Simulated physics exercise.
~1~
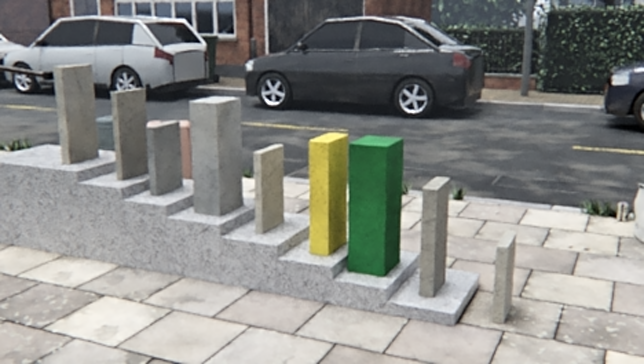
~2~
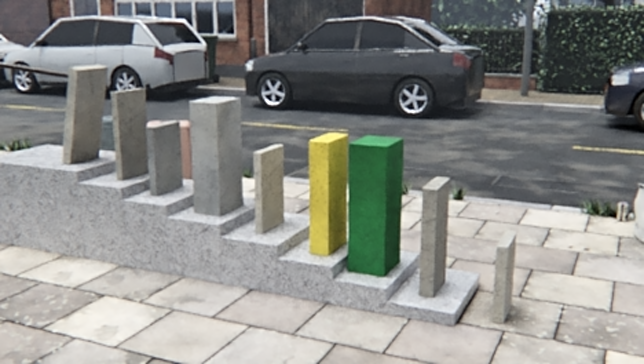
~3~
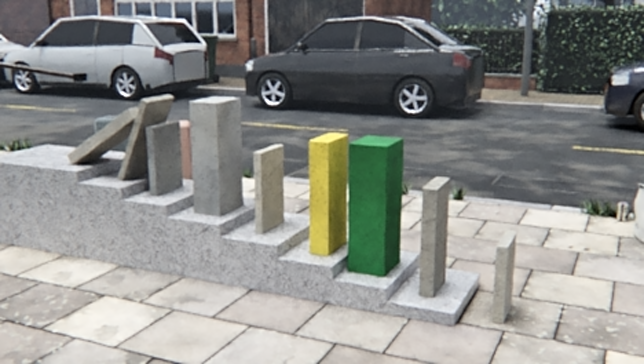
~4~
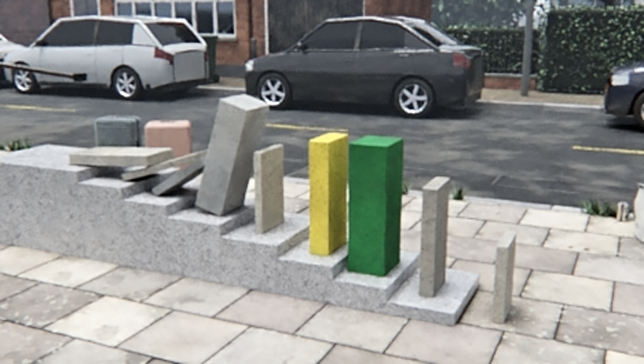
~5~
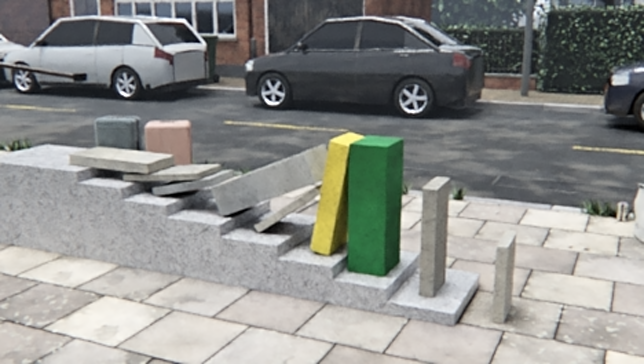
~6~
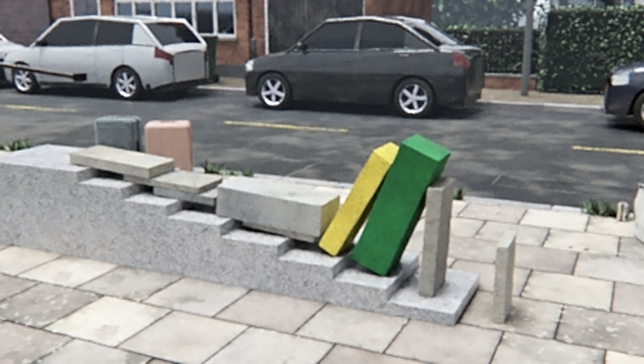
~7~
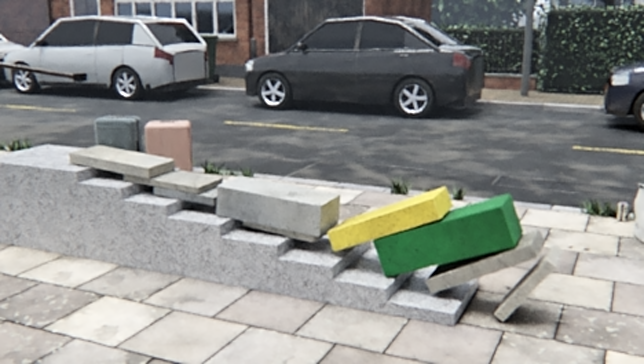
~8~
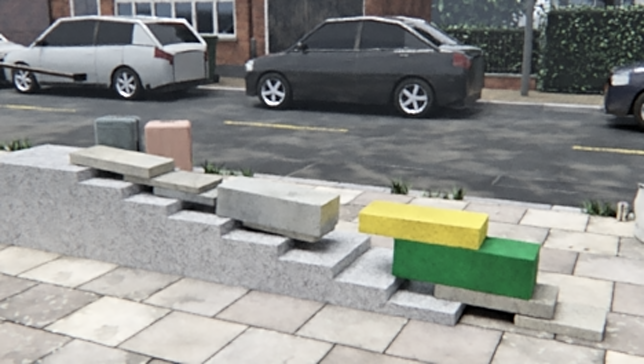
A bright yellow slab and a thicker green one stand out in a row of grey upright slabs set down low stone steps, seen from a fixed view across a paved sidewalk, with a white car and a dark car parked across the road behind. A thin pole at the left moves right as the tallest-placed slab tips over. The slabs topple rightward one after another, a thick grey one falling against the yellow. Yellow and green lean together, then knock down the last thin slabs. None remains upright, with yellow lying flat atop green at the right.
